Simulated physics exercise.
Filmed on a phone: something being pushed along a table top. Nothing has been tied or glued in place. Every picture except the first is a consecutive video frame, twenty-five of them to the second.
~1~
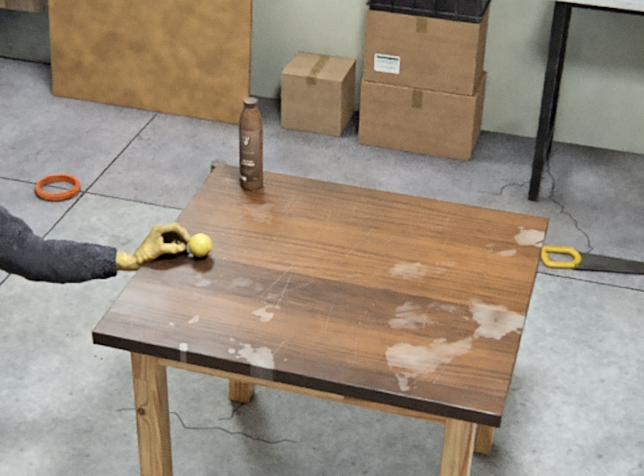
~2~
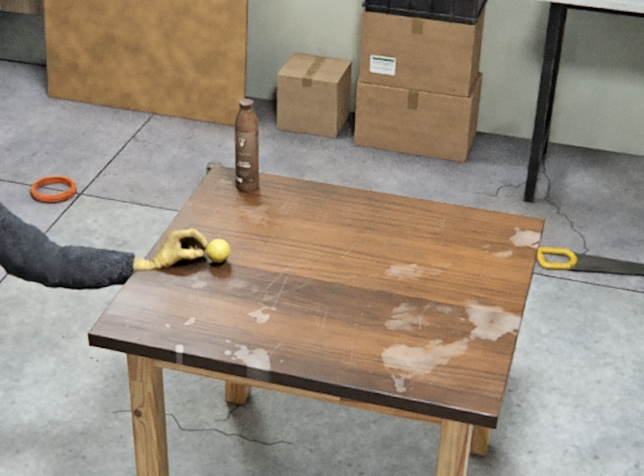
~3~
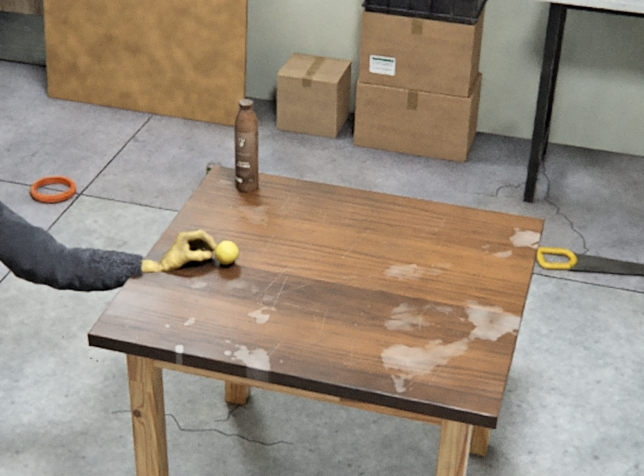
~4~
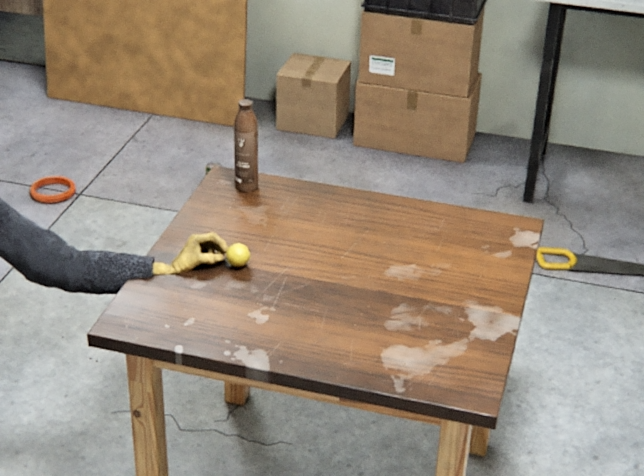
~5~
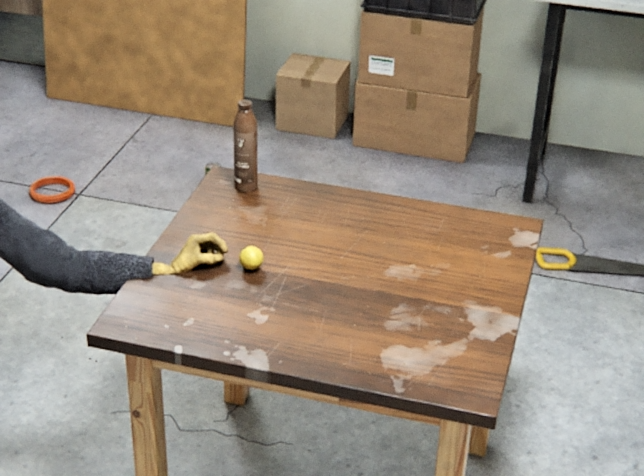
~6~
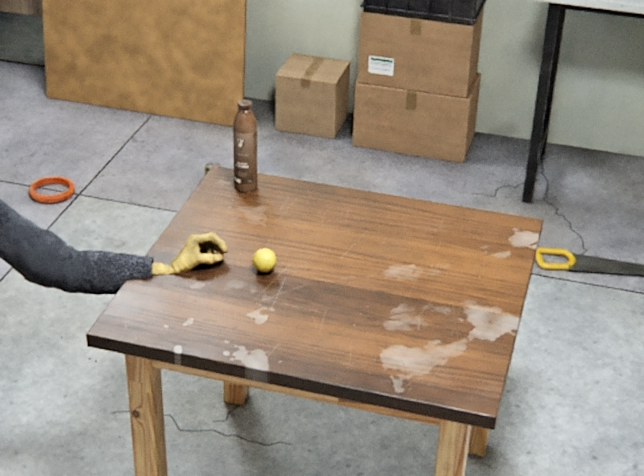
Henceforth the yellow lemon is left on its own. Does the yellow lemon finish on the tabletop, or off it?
The yellow lemon finishes off the table.
Then, 0.30 s later than the last frame, yellow lemon moved well along near (366, 279).
Then, 0.70 s later than the last frame, yellow lemon moved well along near (494, 302).
Then, 1.10 s later than the last frame, yellow lemon now off the table.
When it is over, off the table, yellow lemon.
